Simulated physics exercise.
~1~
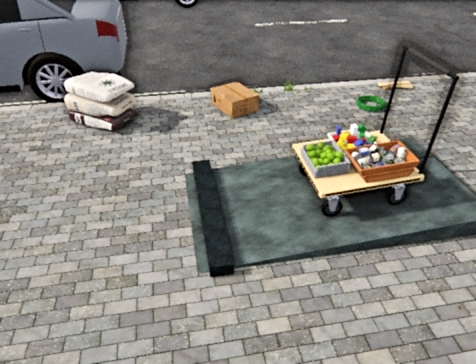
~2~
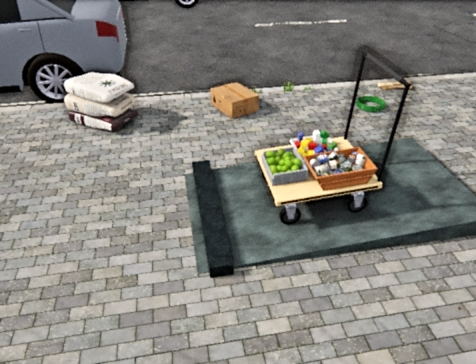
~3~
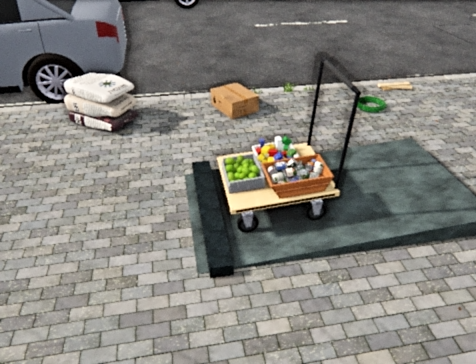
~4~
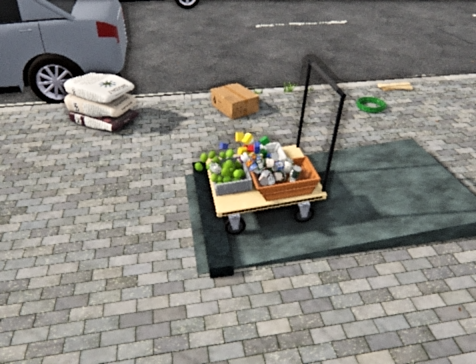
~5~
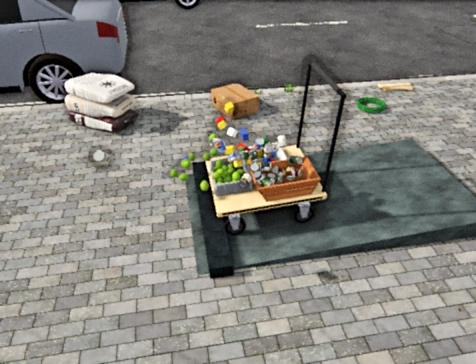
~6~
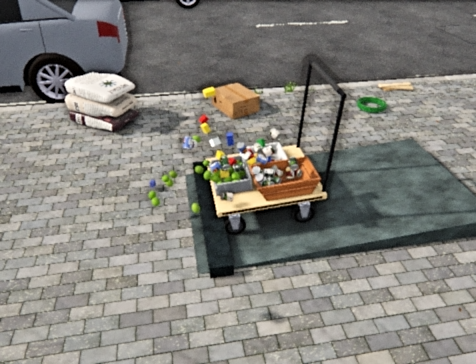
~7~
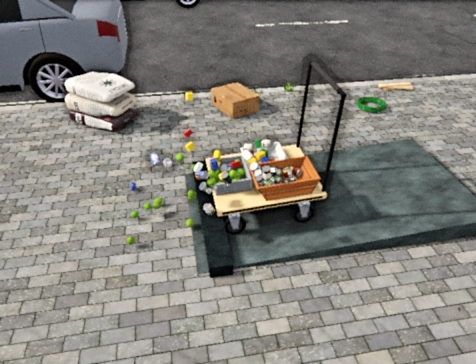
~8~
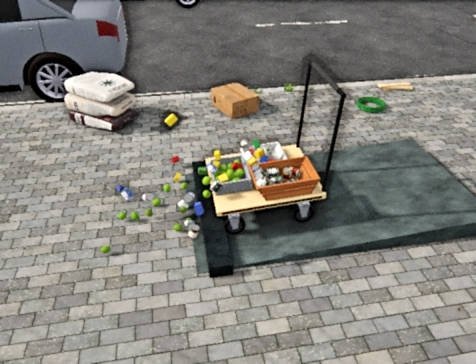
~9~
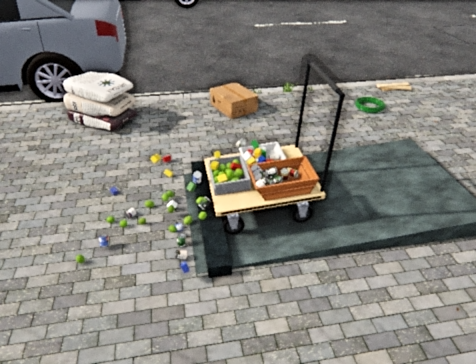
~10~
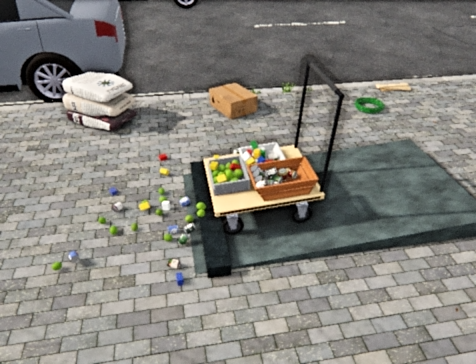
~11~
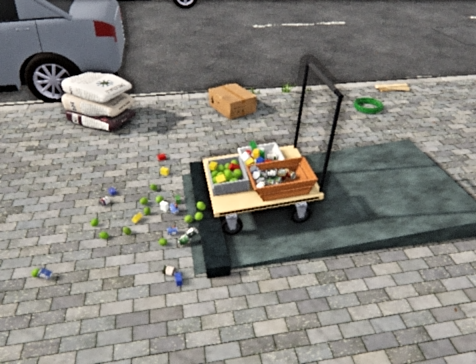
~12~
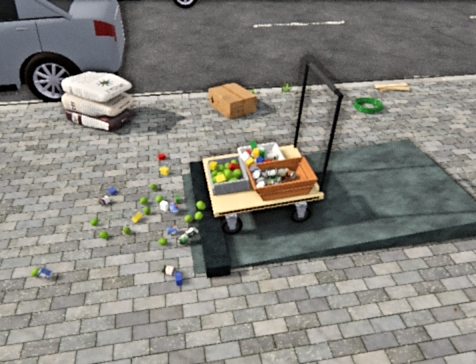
On a paved area, a loaded trolley rolls left down a ramp, stops at a dark kerb and spills balls and small items.
